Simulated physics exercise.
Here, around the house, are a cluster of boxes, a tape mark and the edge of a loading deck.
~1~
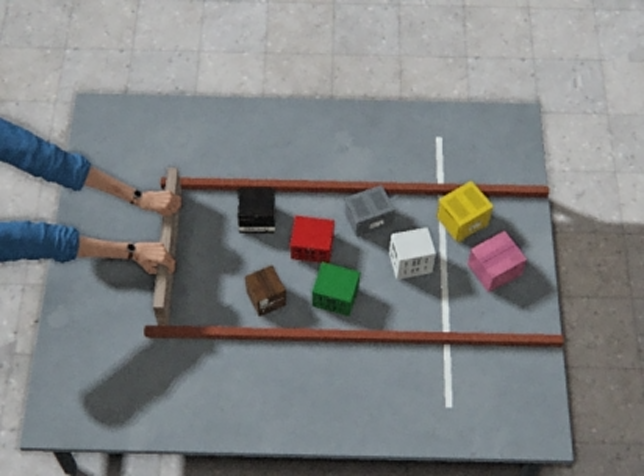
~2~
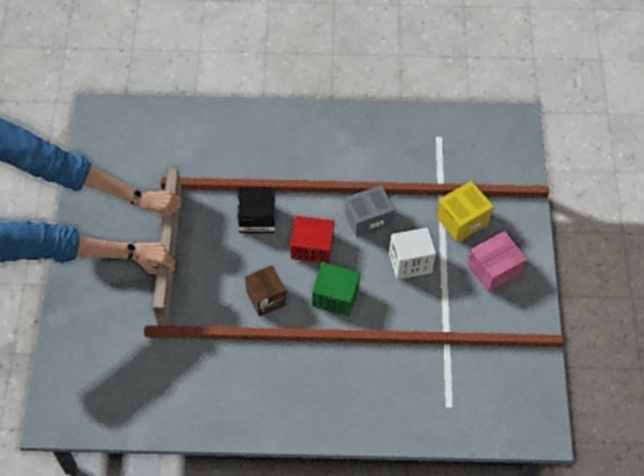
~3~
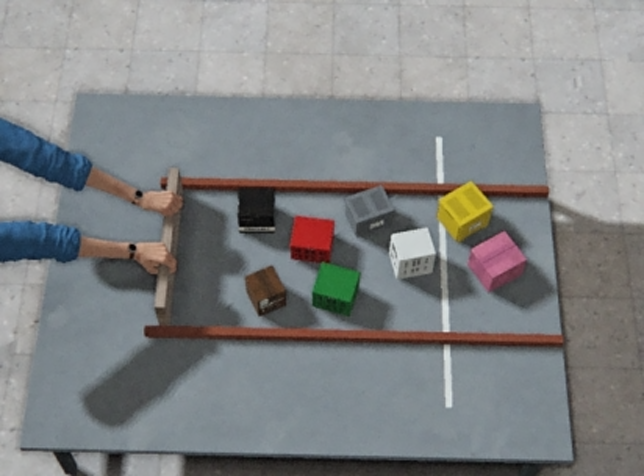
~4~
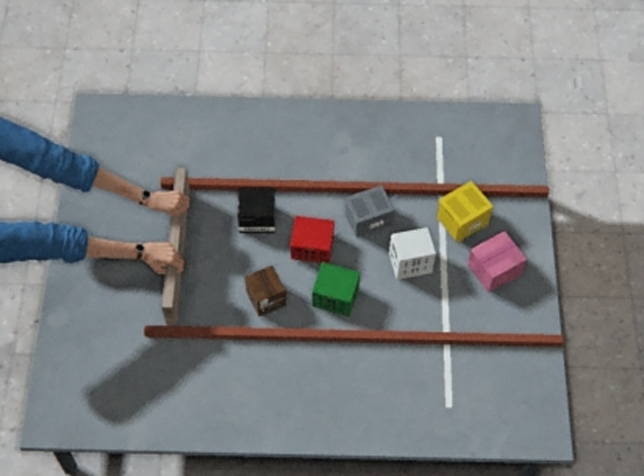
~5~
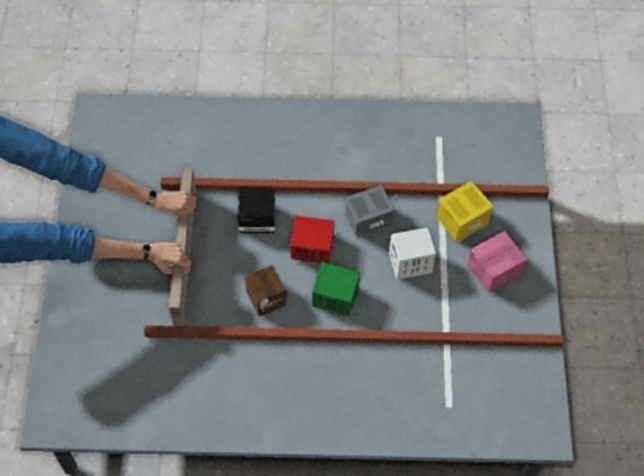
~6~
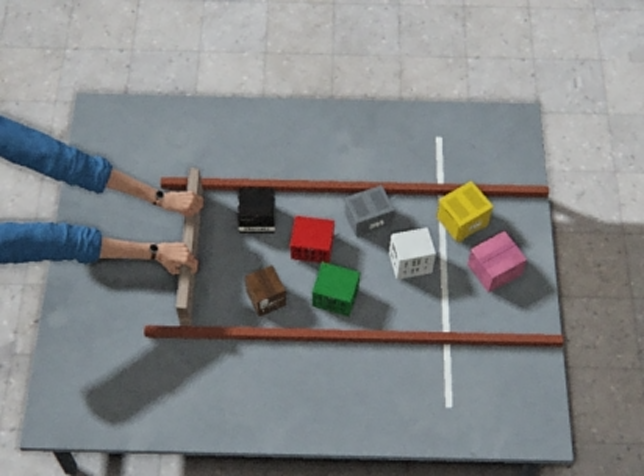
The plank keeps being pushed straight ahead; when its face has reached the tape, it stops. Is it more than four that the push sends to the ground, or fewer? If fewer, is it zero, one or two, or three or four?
Fewer - zero.
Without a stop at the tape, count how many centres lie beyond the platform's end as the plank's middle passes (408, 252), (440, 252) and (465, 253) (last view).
0, 0 and 2.
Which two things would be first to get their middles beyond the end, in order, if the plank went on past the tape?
Order: Yellow tote before pink parcel.
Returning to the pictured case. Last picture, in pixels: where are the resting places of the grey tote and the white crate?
Roughly (500, 220); the other one roughly (499, 256).
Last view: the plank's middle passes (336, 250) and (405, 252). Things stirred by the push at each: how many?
In order, the tallies are 5 and 8.
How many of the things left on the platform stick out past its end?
That comes to 2 of them.
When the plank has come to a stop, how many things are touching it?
It adds up to 3.
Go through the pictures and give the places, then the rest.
The first frame shows pink parcel (497, 262); yellow tote (464, 213); white crate (412, 254); plank (168, 246); tape (444, 263).
The second frame shows yellow tote (464, 213); red crate (313, 240).
The third frame shows white crate (412, 254); black box (257, 211).
The fourth frame shows pink parcel (497, 262); plank (176, 246).
The fifth frame shows yellow tote (464, 213); grey tote (369, 212).
The sixth frame shows pink parcel (497, 262); yellow tote (464, 213); white crate (412, 254); plank (190, 247); tape (444, 263).
Soon after, none off yet; pink parcel at rest near (497, 262); yellow tote at rest near (464, 213); white crate at rest near (412, 254).
At rest, the number that fall off is zero.
